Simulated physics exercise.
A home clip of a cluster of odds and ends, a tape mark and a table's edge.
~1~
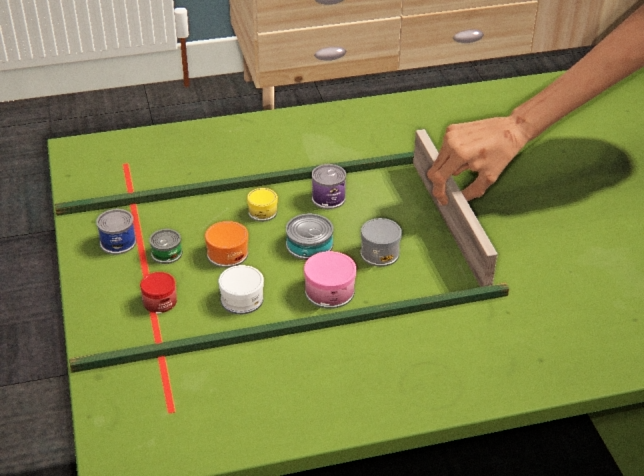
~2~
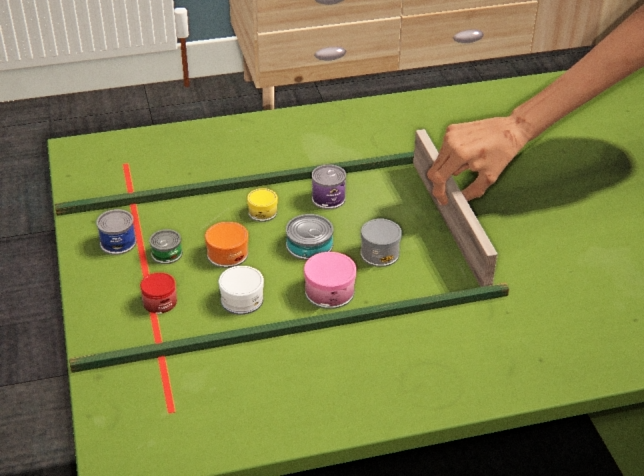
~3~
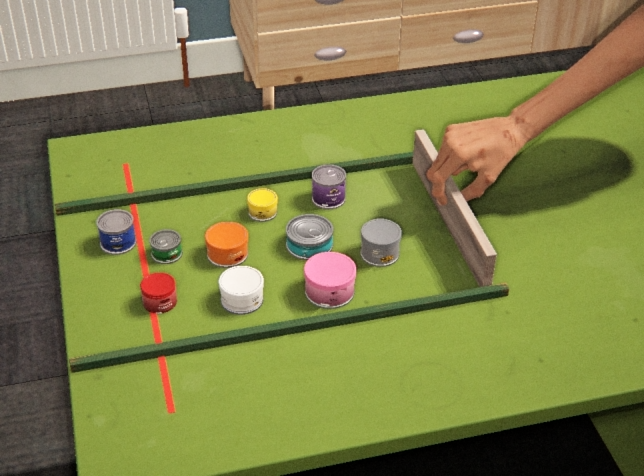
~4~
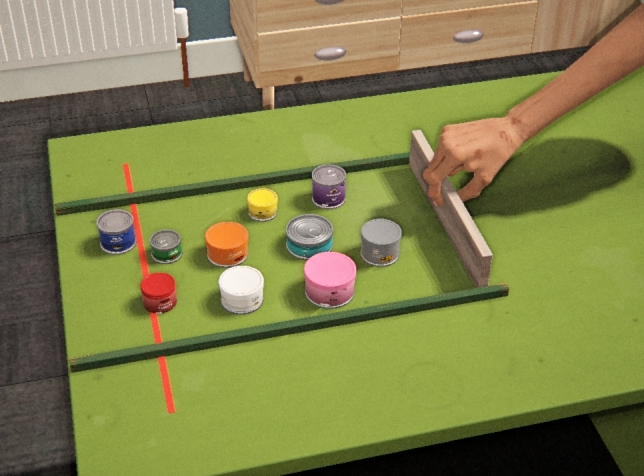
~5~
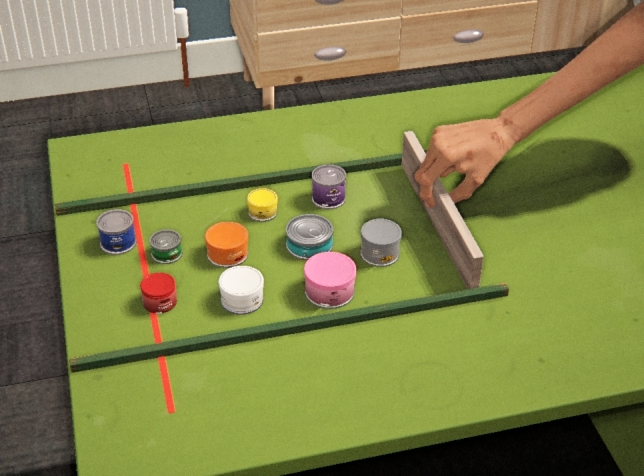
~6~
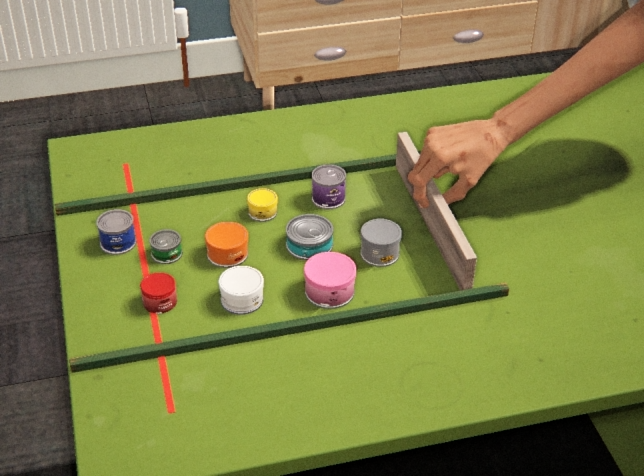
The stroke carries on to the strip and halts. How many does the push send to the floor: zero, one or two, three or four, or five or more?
Outcome: The number that fall off is one or two.
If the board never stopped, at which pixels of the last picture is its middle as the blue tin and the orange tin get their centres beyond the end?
At (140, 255) for the blue tin; at (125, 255) for the orange tin.
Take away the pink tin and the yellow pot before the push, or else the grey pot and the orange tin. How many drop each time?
The counts: 0 and 0.
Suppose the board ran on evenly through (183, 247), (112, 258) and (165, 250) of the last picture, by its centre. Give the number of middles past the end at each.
In that order 0, 5 and 0.
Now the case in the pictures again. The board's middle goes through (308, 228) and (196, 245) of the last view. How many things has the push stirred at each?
By then 5, and 10.
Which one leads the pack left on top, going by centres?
The blue tin.
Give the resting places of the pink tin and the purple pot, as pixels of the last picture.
First (128, 320), then (119, 219).
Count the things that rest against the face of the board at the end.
In contact: 4.
Soon after, none off yet; blue tin at rest near (117, 232); red tub at rest near (159, 293); green pot at rest near (166, 247).
In the end, the number that fall off is one or two; gone, red tub.
